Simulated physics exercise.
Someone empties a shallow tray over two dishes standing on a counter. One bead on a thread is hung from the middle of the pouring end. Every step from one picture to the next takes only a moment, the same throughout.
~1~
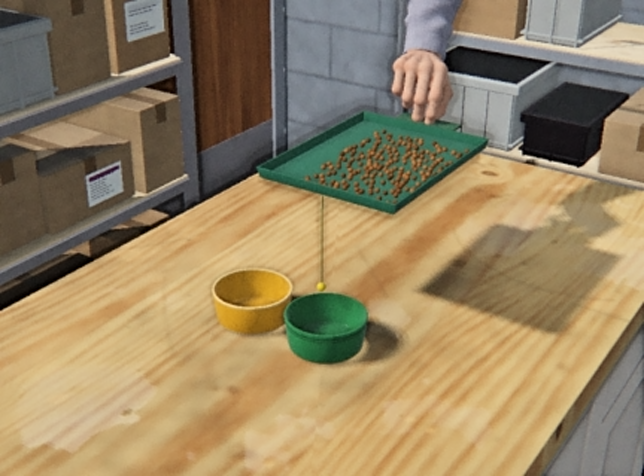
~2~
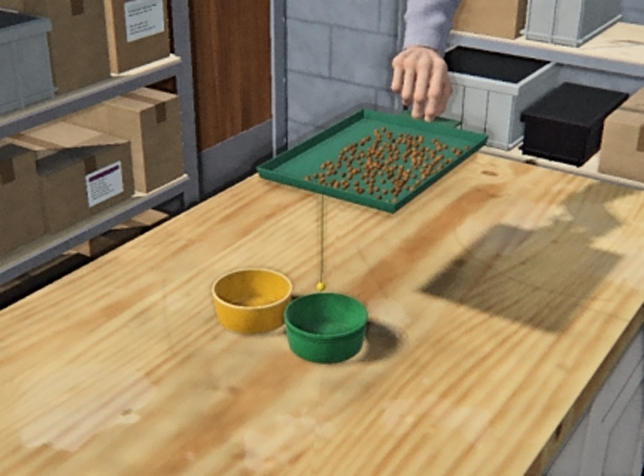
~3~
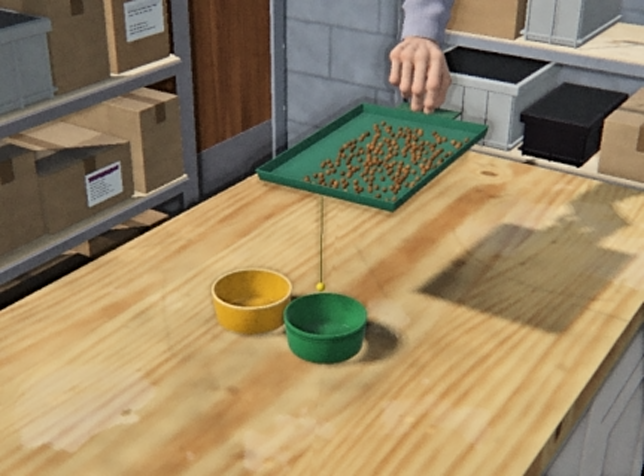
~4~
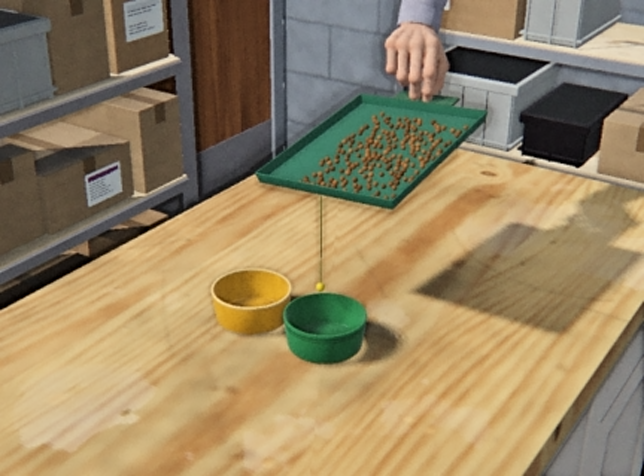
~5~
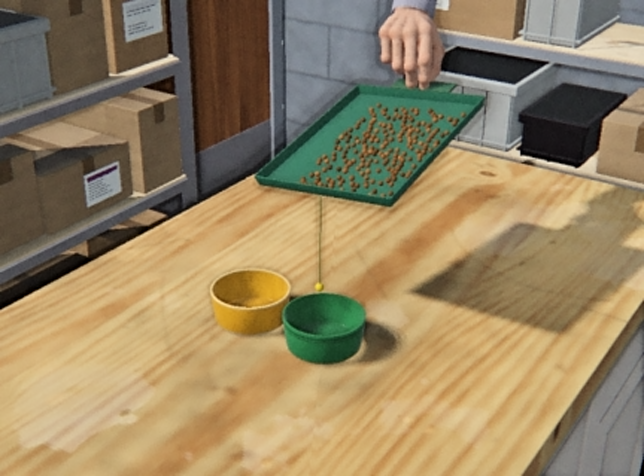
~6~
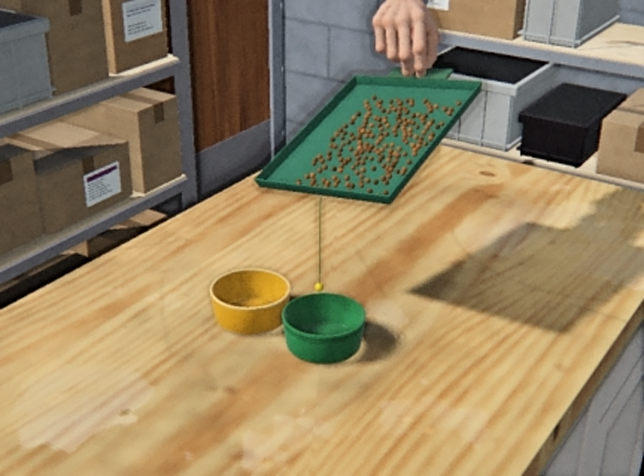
We see a hand holding a green tray of small brown balls above a yellow dish and a green dish on a wooden counter, then gradually raising the tray's far end as its pouring edge dips slightly toward the left corner.
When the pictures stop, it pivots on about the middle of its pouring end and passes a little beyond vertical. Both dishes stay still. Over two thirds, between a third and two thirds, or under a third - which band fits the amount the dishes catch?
The band is over two thirds.
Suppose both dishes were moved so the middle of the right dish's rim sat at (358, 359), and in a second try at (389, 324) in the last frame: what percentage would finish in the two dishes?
Respectively 0 percent and 20 percent.
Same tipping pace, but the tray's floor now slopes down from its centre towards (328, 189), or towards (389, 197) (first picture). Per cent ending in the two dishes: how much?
Somewhere close to 80 % the first time, 0 % the second.
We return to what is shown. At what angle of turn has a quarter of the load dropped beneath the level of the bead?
At roughly 75°.
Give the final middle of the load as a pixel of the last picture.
At about (248, 310), give or take.
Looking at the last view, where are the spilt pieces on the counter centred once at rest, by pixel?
About (257, 292).
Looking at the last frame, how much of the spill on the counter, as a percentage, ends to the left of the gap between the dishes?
Around 70 per cent, I reckon.
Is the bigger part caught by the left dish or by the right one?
Winner noted as the left of the two.
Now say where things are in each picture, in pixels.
In the first frame, corners of the pouring end at (260, 167) and (394, 203), level; middle of the load at (388, 164), cereal balls; left dish at (229, 317); right dish at (303, 345); bead on its thread at (322, 287).
In the second frame, corners of the pouring end at (260, 167) and (394, 203), level; middle of the load at (388, 163).
In the third frame, corners of the pouring end at (259, 170) and (393, 201), tipped barely, lowest at the left corner; middle of the load at (387, 159).
In the fourth frame, corners of the pouring end at (258, 172) and (391, 199), tipped a little, lowest at the left corner; middle of the load at (386, 153).
In the fifth frame, corners of the pouring end at (257, 175) and (389, 197), tipped a little, lowest at the left corner; middle of the load at (383, 147).
In the sixth frame, corners of the pouring end at (257, 178) and (388, 195), tipped clearly, lowest at the left corner; middle of the load at (378, 142), most on the move; left dish at (226, 317); right dish at (301, 345).
Soon, tray tipped steeply; most on the tray; a small part in the left dish; a small part in the air.
A while on, tray tipped right over; about a quarter on the tray; about half in the left dish; a stray few outside both; about a quarter in the air.
Towards the end, tray tipped past a quarter turn; a stray few in the right dish; nearly all in the left dish; a small part outside both.
Finally, tray tipped past a quarter turn; a stray few in the right dish; nearly all in the left dish; a small part outside both.
